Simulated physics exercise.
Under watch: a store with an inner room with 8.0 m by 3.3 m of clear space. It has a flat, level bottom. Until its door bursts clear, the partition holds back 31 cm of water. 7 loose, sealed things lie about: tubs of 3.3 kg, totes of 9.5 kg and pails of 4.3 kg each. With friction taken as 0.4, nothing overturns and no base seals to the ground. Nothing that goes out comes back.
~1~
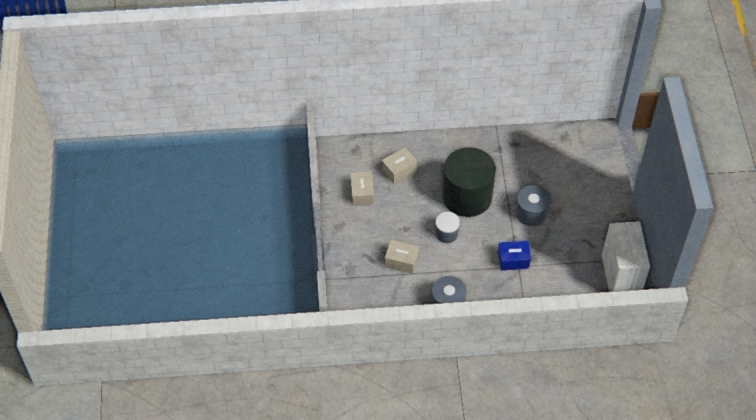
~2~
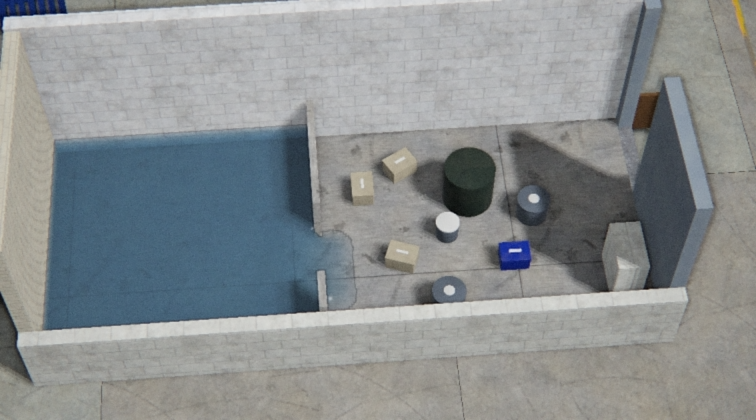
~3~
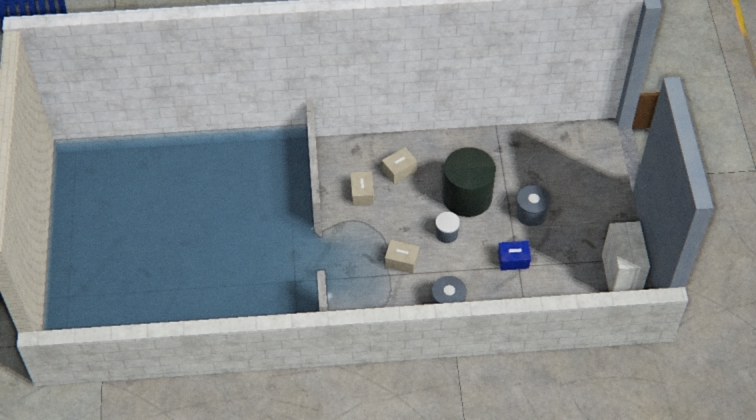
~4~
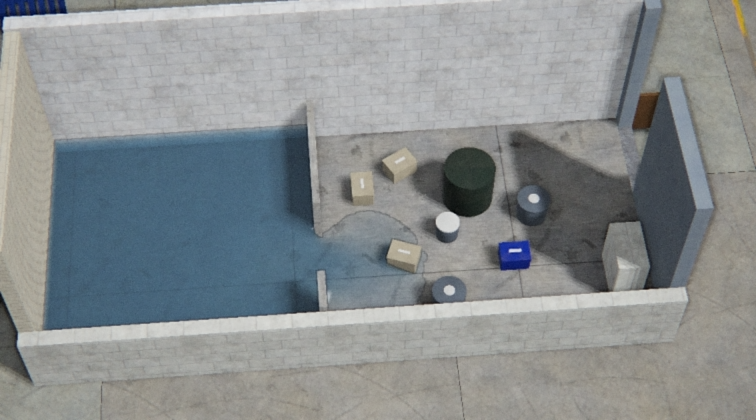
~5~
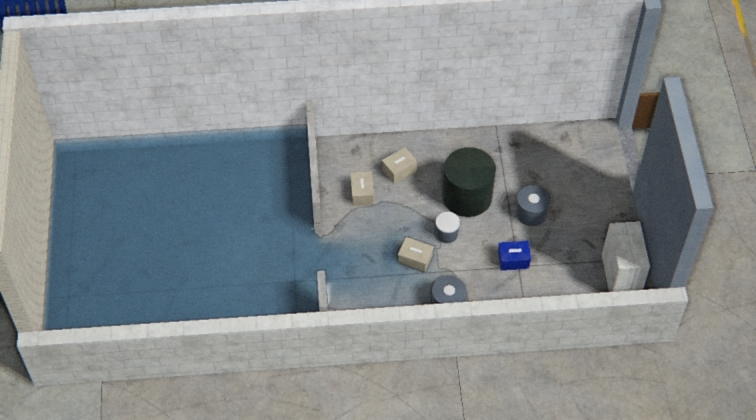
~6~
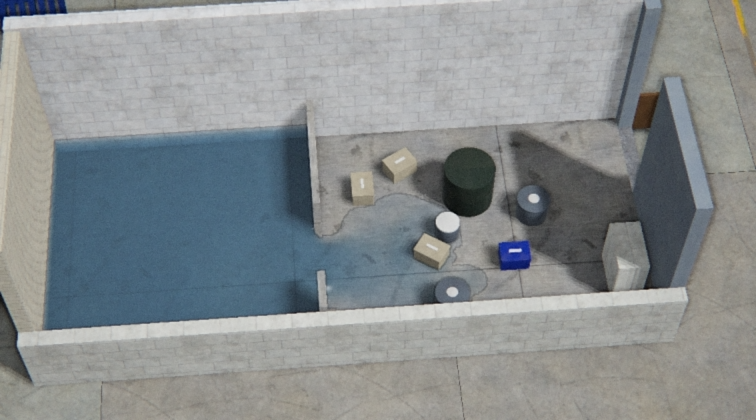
At the start, still blue water fills the left side of a walled enclosure, behind a partition, with boxes and round containers on the dry floor to the right. A gap opens low in the partition and water spreads rightward across the floor, pushing the nearest tan box a short way right.
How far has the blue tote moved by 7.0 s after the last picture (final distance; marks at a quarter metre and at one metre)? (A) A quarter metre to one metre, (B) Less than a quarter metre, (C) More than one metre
More than one metre (C).
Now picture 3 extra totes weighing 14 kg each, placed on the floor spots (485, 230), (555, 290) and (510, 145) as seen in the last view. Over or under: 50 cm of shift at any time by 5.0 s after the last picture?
Result by item: Beyond it; beyond it; within it.
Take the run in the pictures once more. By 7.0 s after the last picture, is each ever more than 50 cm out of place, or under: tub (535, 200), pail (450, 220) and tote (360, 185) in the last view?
Well, the first one's too far, the next one's too far and the last one's not that far.
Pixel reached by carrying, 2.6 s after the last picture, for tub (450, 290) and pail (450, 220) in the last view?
They should sit about (594, 268) and (600, 201) in the last view.
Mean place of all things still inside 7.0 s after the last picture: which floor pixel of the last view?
Mean position: Approximately (441, 202).
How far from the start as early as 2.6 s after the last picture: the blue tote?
100 cm or so by then.
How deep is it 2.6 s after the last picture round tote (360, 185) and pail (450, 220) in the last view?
Close to 1 and 7 centimetres.
Then, 0.6 s after the last picture the blue tote is near (515, 251), 0.0 m from its start, aground; 0 of 7 are out; 1 afloat.
Then, 2.6 s after the last picture the blue tote is near (589, 235), 1.0 m from its start, afloat; 0 of 7 are out; 3 afloat.
Then, 4.6 s after the last picture the blue tote has gone out; 2 of 7 are out; 3 afloat.
Then, 7.0 s after the last picture the blue tote has gone out; 3 of 7 are out; 2 afloat.
